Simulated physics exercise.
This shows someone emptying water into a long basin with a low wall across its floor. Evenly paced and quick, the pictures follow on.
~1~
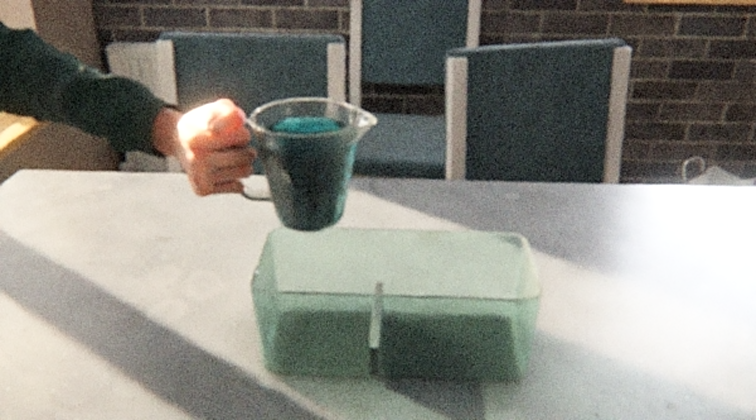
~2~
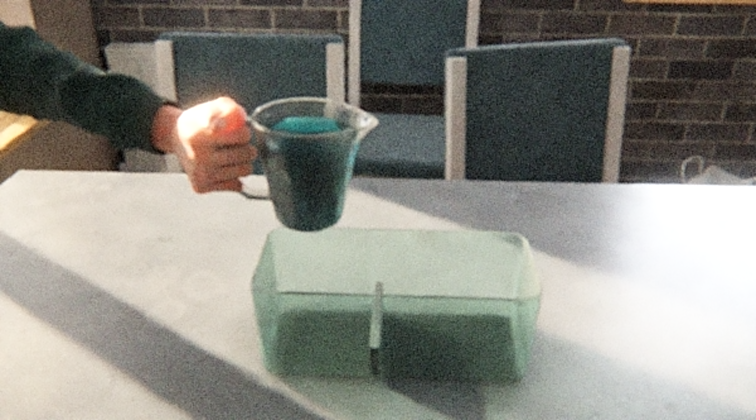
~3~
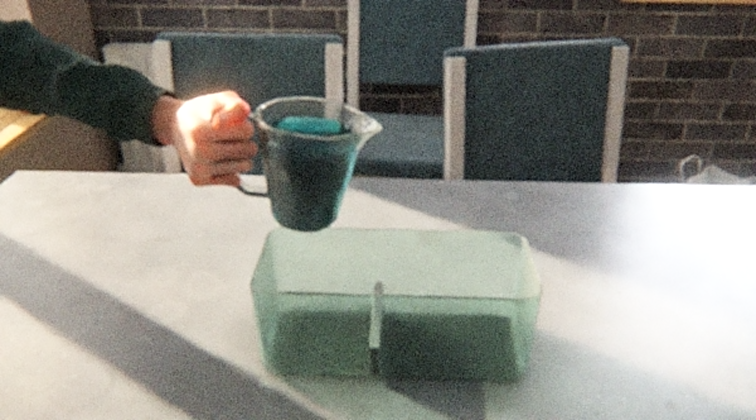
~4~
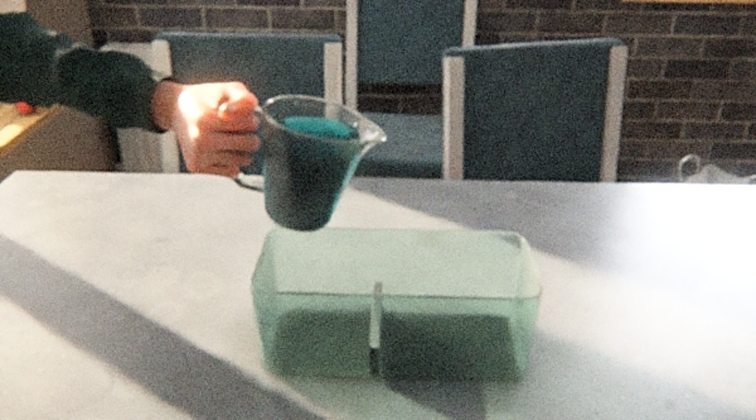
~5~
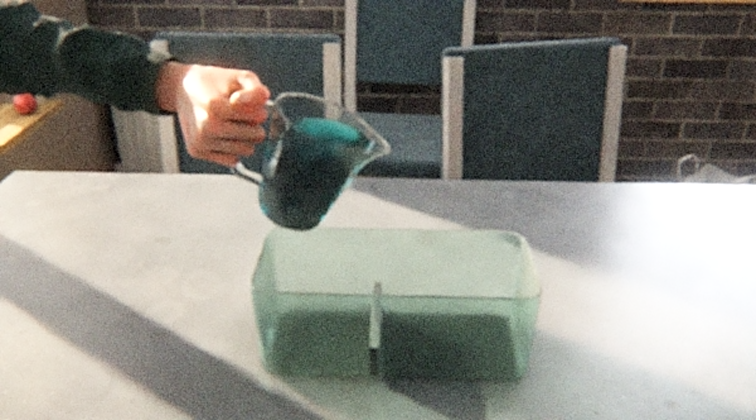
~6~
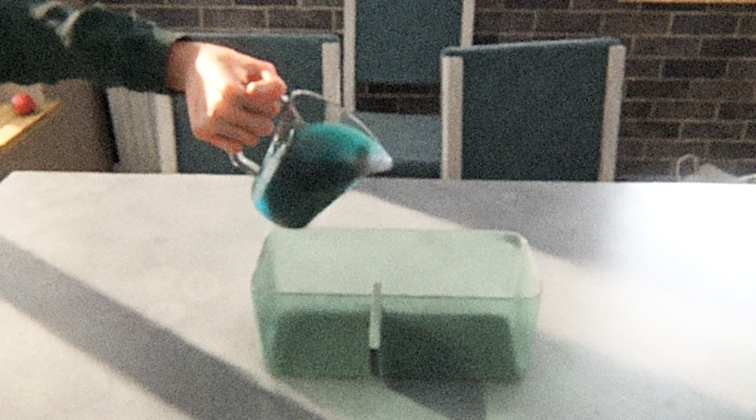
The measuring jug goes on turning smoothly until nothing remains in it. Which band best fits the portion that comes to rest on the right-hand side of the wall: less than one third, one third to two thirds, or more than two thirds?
The upper band.
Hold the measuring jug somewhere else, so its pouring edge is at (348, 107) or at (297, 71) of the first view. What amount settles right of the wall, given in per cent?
The first start gives some 75 %, the second some 20 %.
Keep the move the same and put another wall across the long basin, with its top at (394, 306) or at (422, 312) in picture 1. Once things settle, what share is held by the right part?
About 80 per cent, then about 30 per cent.
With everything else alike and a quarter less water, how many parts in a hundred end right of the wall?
That share would be some 95 parts in a hundred.
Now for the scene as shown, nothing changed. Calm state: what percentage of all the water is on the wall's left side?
Roughly 5 %.
A moment on, the measuring jug is tipped on its side and 43 per cent is still to pour, 0 is left of the wall and 37 right of it.
Next, the measuring jug is tipped right over and 6 per cent is still to pour, 3 is left of the wall and 82 right of it.
Then the measuring jug is tipped right over and 0 per cent is still to pour, 5 is left of the wall and 92 right of it.
Later the measuring jug is tipped right over and 0 per cent is still to pour, 5 is left of the wall and 92 right of it.
At rest 5 per cent lies left of the wall, 92 right of it and 3 outside.
